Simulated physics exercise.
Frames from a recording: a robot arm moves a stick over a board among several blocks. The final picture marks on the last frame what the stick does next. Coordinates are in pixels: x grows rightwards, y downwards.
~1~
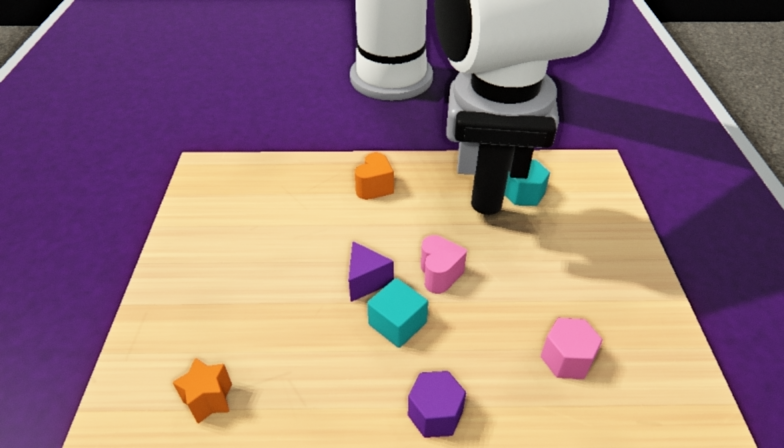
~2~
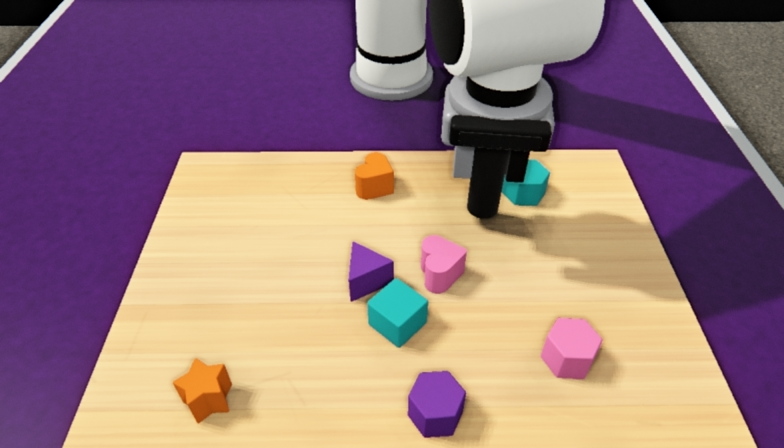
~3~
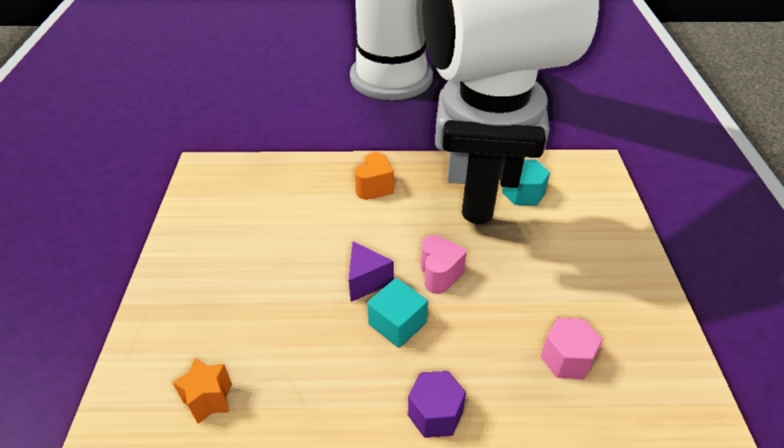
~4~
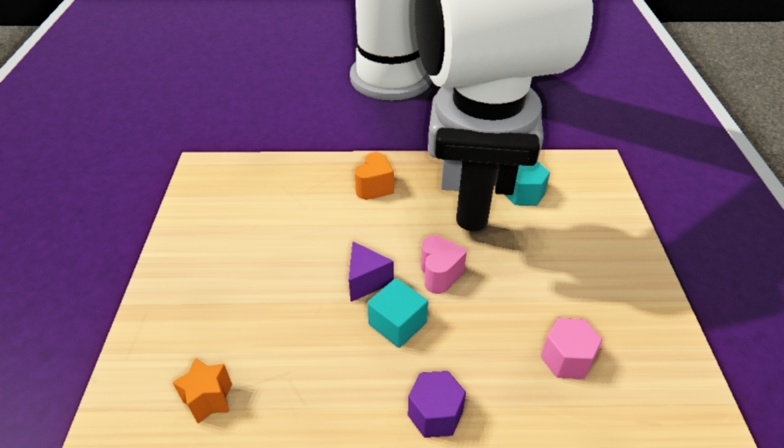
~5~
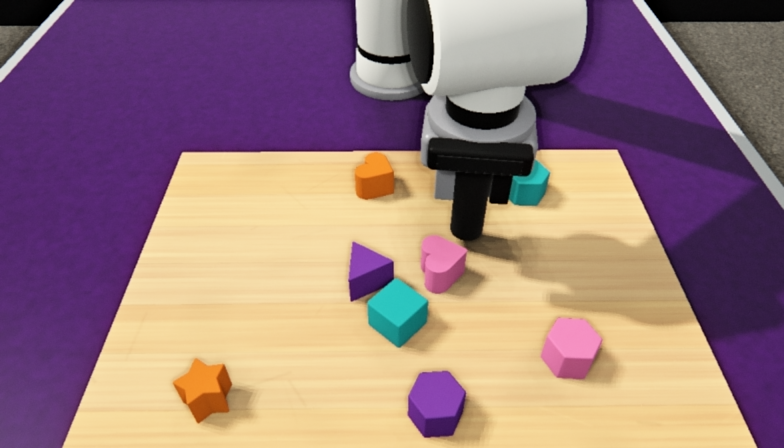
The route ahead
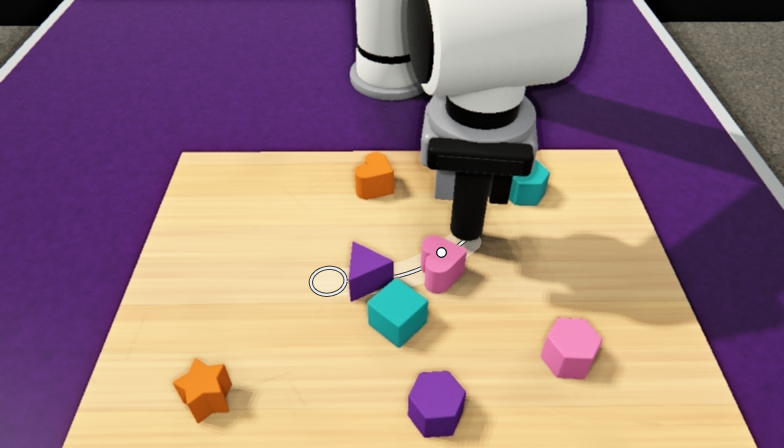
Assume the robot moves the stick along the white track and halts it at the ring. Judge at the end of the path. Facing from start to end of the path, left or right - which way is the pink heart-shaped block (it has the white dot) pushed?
Moves left.
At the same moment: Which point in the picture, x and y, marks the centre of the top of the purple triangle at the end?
I expect it at (292, 267).
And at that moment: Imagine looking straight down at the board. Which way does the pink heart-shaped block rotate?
It twists against the clock when seen from above.
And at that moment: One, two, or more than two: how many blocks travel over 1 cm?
The push moves two blocks more than 1 cm.
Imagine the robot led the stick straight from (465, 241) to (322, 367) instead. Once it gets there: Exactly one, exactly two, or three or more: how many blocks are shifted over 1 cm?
I'm going with two.
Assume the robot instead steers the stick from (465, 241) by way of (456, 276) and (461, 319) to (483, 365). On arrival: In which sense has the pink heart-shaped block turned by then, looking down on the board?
Clockwise, looking down.
Path on the board, from (465, 241) by way of (429, 265) and (381, 279) to (328, 281); the dot is on the pink heart-shaped block.
What follows on the original path. One third of the way, stick at (429, 254); pink heart-shaped block at (428, 270), turned 40° anticlockwise.
Two thirds of the way, stick at (380, 269); purple triangle at (346, 264), turned 35° clockwise; turquoise four-sided block at (397, 304); pink heart-shaped block at (424, 278), turned 50° anticlockwise.
At the end, stick at (327, 270); purple triangle at (292, 267), turned 30° clockwise; turquoise four-sided block at (397, 304); pink heart-shaped block at (424, 278), turned 50° anticlockwise.
